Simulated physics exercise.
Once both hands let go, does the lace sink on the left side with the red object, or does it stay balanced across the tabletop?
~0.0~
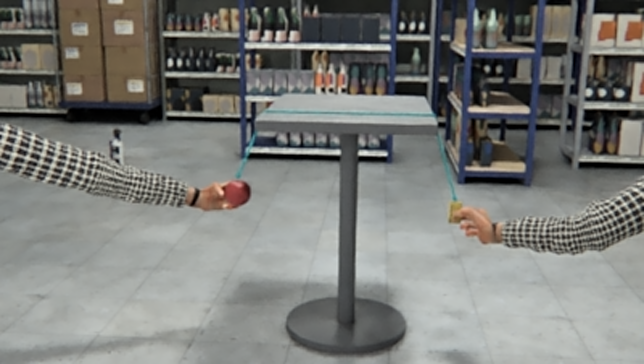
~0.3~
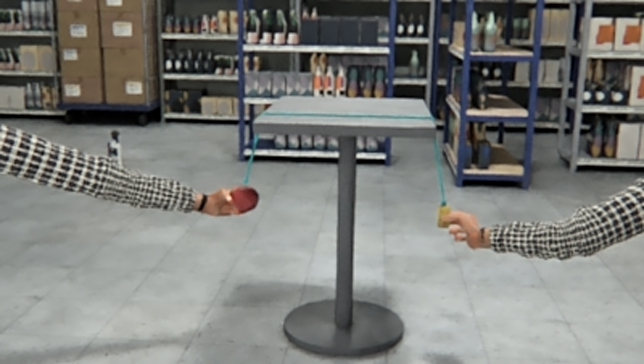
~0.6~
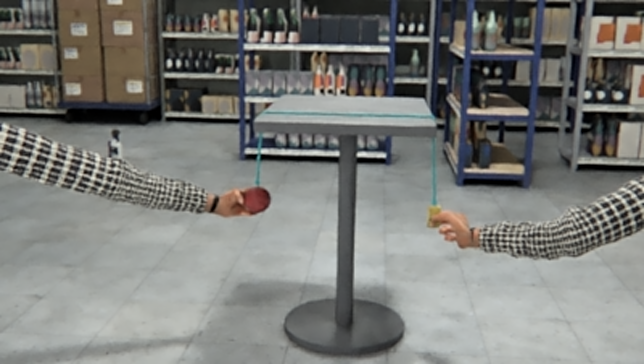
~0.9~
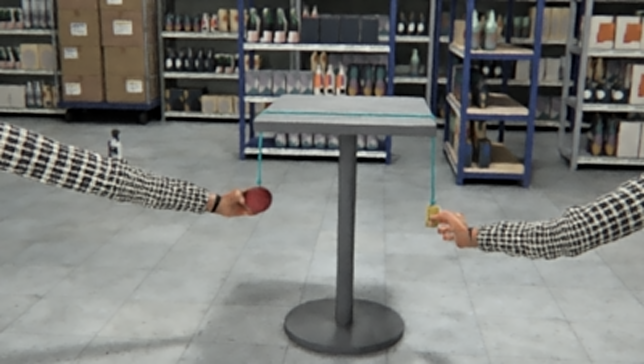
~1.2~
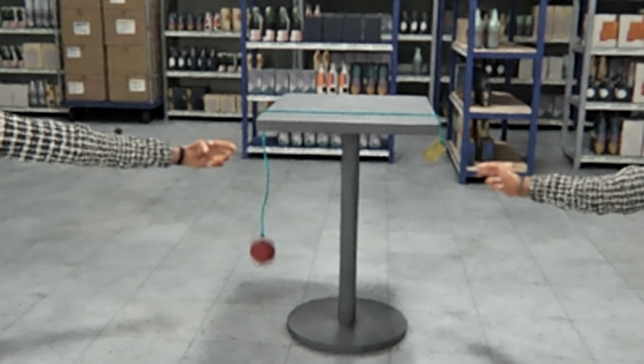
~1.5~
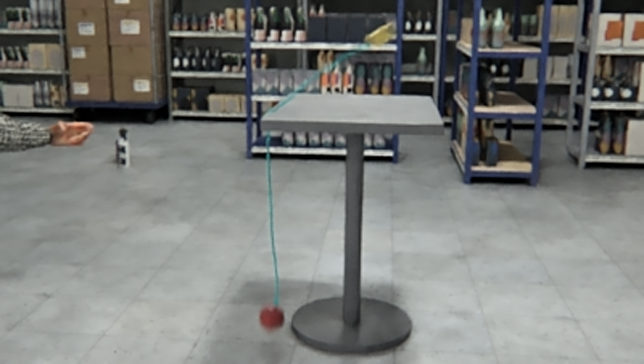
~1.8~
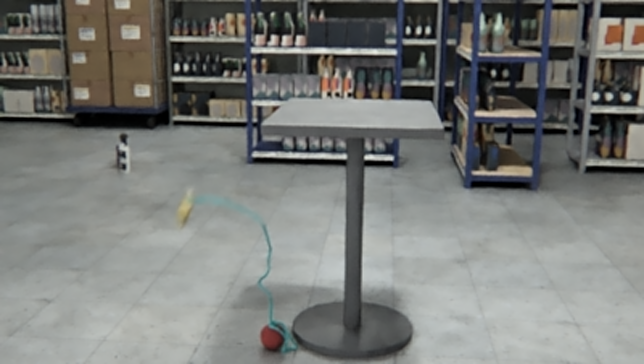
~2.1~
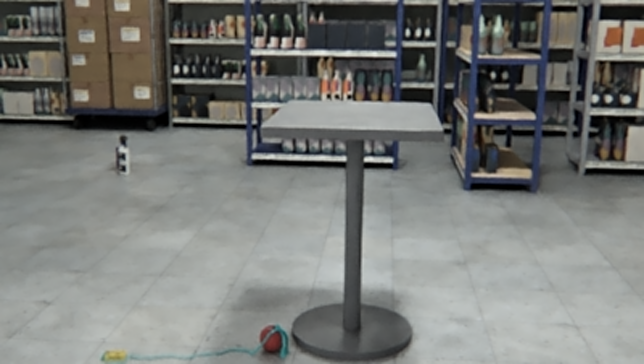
The lace sinks on the left side. The red object drops to the floor there, and the lace slides off the table after it.
At first, a teal lace lies across a gray pedestal table in a storeroom, while a hand on the left holds a round red object at one end and a hand on the right holds a small yellow one at the other. The hands shift slightly inward, then let go and draw back. The red object drops on the left, pulling the lace with it as the yellow one rises on the right. The yellow object flies up over the tabletop and off to the left. Both end up on the floor left of the table, the lace stretched between them.
